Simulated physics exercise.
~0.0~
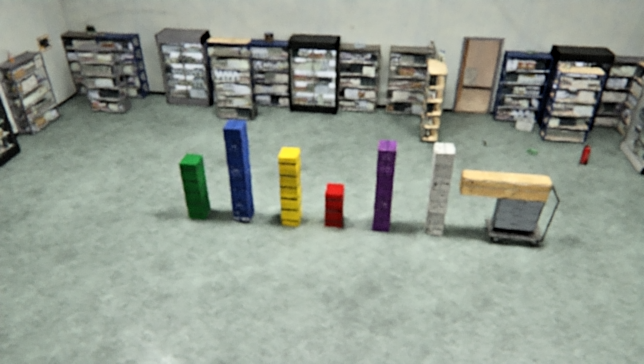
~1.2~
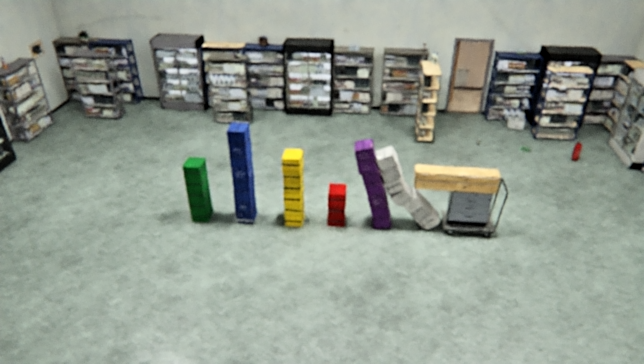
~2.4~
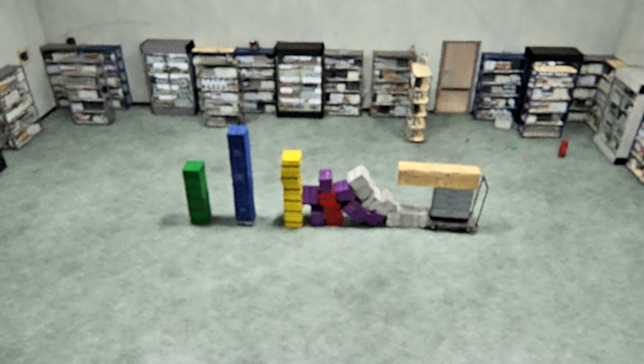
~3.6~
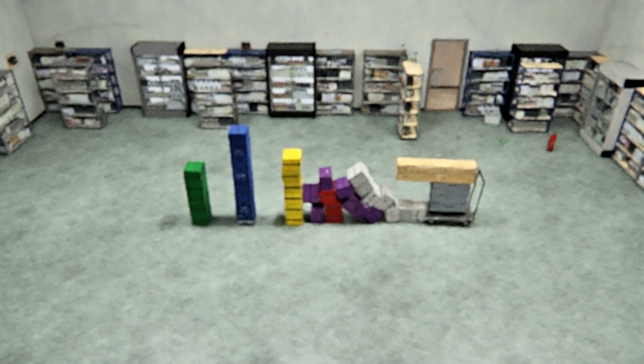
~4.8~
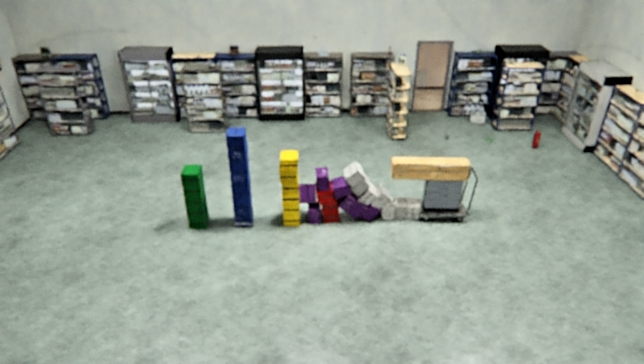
The footage shows a loaded trolley rolling left into a pale stack of cartons, which topples against the purple stack and brings it down around the short red one. The cartons settle in a heap beside the yellow stack, which stays standing with the blue and green.
